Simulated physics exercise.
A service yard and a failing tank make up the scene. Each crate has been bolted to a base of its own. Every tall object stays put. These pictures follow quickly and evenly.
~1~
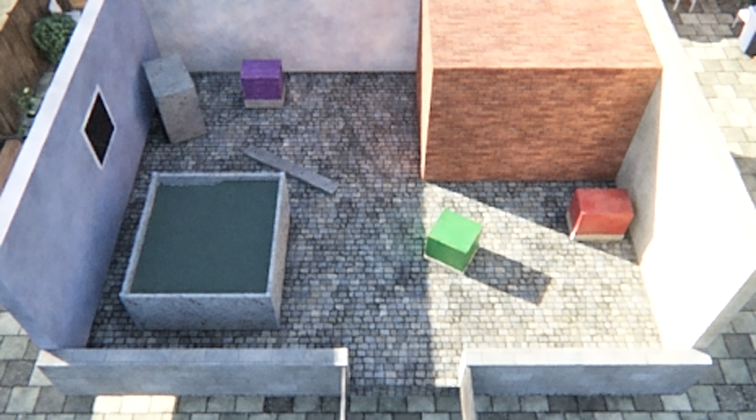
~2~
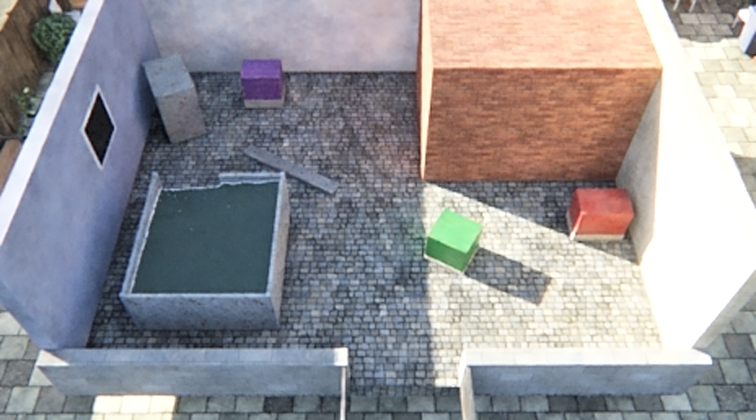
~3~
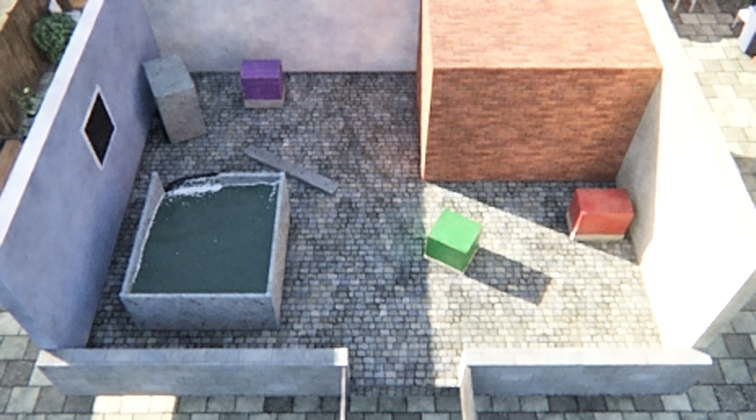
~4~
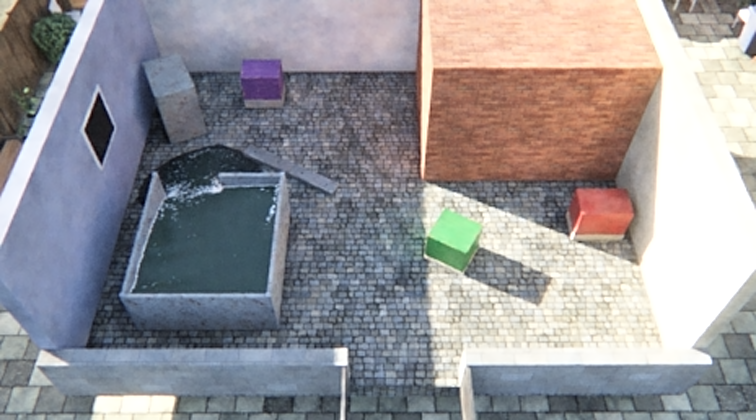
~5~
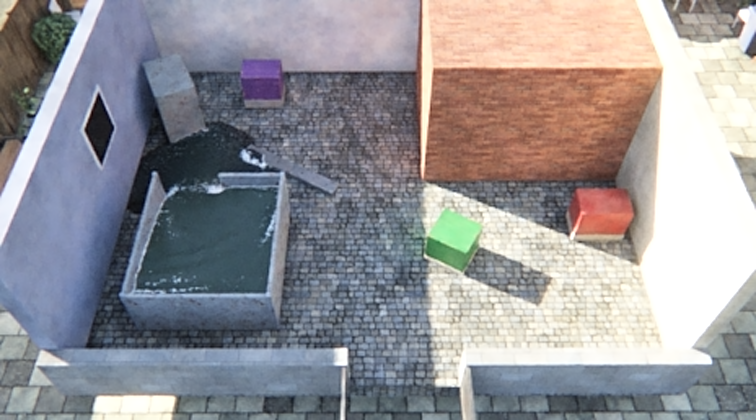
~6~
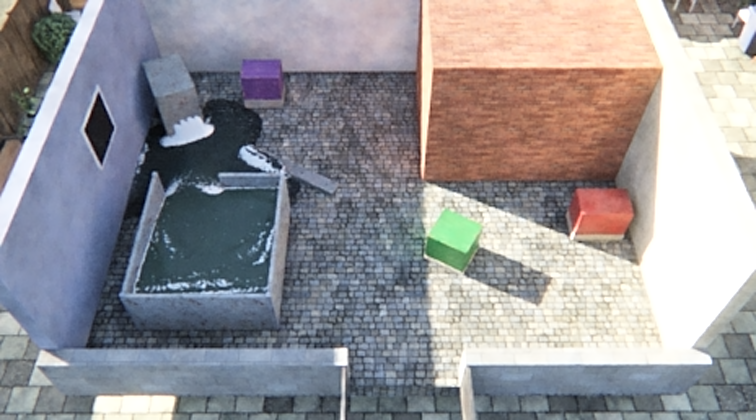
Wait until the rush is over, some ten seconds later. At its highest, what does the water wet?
In order: The purple crate is affected by the water, the red crate is unaffected by the water, the green crate is affected by the water.
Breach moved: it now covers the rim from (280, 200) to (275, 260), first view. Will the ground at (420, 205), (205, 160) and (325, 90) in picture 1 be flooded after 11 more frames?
The first comes out soaked, the second untouched, the third untouched.
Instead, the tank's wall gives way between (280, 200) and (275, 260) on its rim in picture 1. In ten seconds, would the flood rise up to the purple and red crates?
I expect purple remains untouched while red goes wet.
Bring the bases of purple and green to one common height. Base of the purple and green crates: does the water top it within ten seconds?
Taking them in turn, the purple crate gets reached and the green crate stays unflooded.
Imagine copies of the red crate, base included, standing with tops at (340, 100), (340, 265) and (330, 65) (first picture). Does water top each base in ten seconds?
Well, the first one gets caught, the next one stays clear of it, and the final one gets caught.
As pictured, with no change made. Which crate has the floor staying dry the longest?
Pick: The crate marked red.
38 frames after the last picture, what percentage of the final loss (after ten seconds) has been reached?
Near 0 in a hundred.
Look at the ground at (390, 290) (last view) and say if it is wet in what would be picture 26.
Answer: No flooding.
A moment on, water covers 20 % of the floor; the purple crate water round its plinth, the red crate not reached, the green crate not reached.
Next, water covers 35 % of the floor; the purple crate water round its plinth, the red crate not reached, the green crate not reached.
Then, water covers 45 % of the floor; the purple crate water round its plinth, the red crate not reached, the green crate not reached.
Later, water covers 70 % of the floor; the purple crate water round its plinth, the red crate not reached, the green crate water round its plinth.
In the end, water covers 85 % of the floor; the purple crate was topped, the red crate stayed above the water, the green crate was topped.
